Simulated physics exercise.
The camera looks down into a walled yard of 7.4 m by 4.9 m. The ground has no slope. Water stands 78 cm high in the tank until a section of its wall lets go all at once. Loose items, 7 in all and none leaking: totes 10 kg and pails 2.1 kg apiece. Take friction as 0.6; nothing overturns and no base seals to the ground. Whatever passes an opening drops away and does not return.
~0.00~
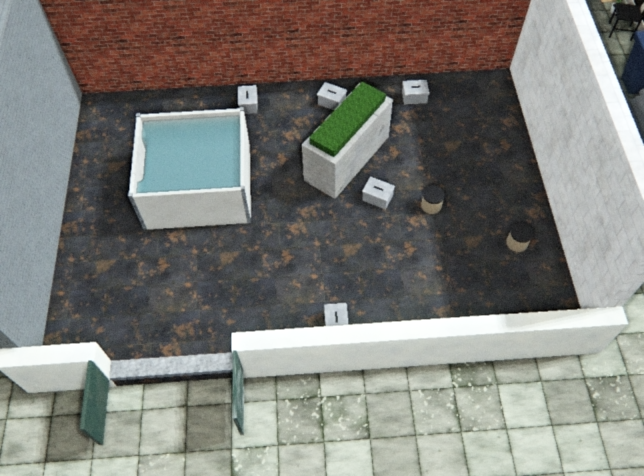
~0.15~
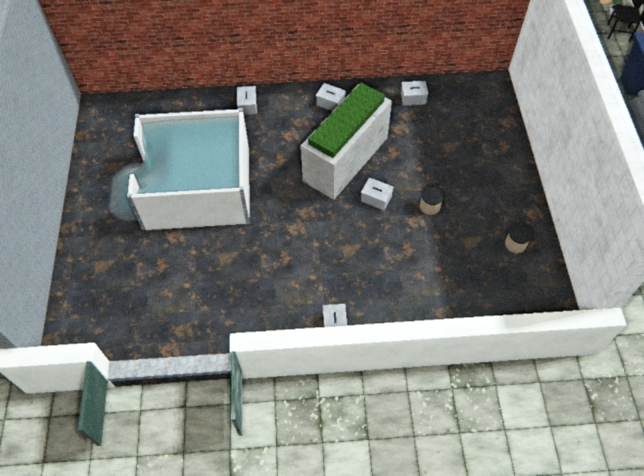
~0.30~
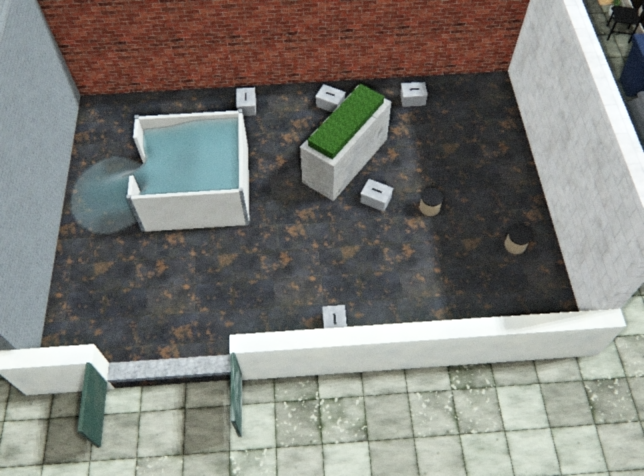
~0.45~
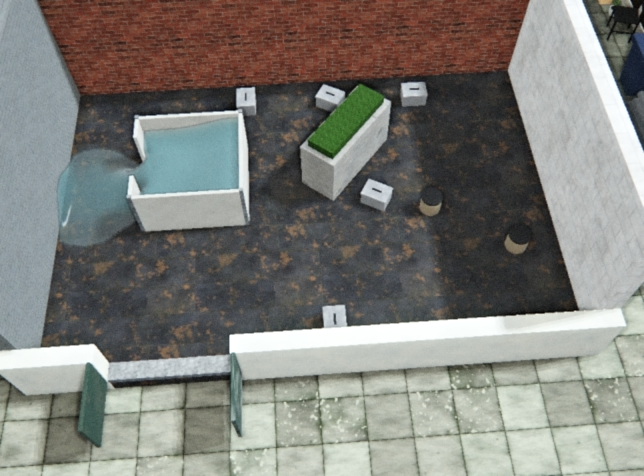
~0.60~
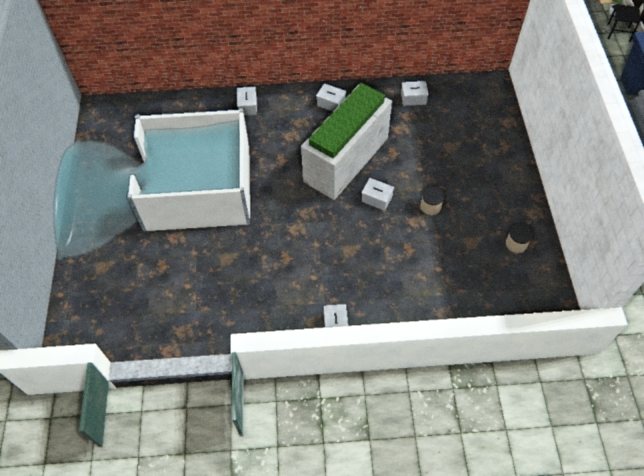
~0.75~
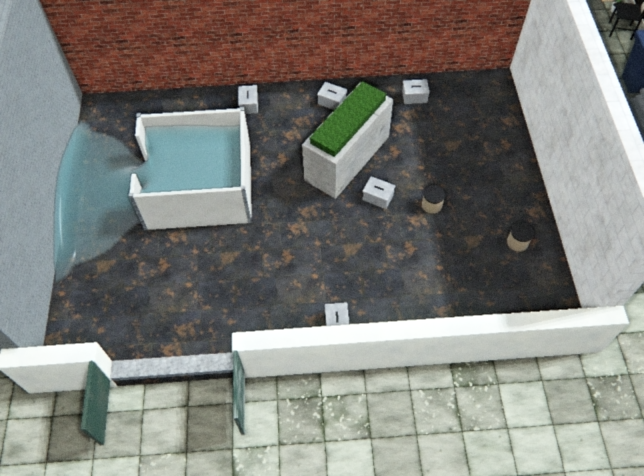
A walled yard with dark, mottled ground, a red brick wall at the back and pale paving in front is seen from high above. A white-walled square tank of blue water stands at left, a white planter topped with green near the centre, with small pale boxes and two dark-topped pails around. Water pours through a gap in the tank's left side and fans out to the grey wall, while the loose items stay put.
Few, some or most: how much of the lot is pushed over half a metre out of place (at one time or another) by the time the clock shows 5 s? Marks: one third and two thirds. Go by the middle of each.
It is not even a third.
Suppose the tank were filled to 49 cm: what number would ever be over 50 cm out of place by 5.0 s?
Then 0.
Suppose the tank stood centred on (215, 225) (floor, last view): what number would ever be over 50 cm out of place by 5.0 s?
Then 1.
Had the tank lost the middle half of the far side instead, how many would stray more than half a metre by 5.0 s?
In that case 3 of them.
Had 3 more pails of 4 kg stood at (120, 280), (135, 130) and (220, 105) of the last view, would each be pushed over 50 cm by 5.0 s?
In turn: Past it, over, past it.
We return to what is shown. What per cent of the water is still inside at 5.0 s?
About 90 per cent.
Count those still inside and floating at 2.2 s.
At that moment 0.
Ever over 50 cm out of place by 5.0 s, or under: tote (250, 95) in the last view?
Answer: More.
After 1.1 s 0 of 7 are over 50 cm from their spots; 0 afloat.
After 2.2 s 0 of 7 are over 50 cm from their spots; 0 afloat.
After 3.5 s 1 of 7 are over 50 cm from their spots; 0 afloat.
After 5.0 s 1 of 7 are over 50 cm from their spots, and 1 have been at some point; 1 afloat.
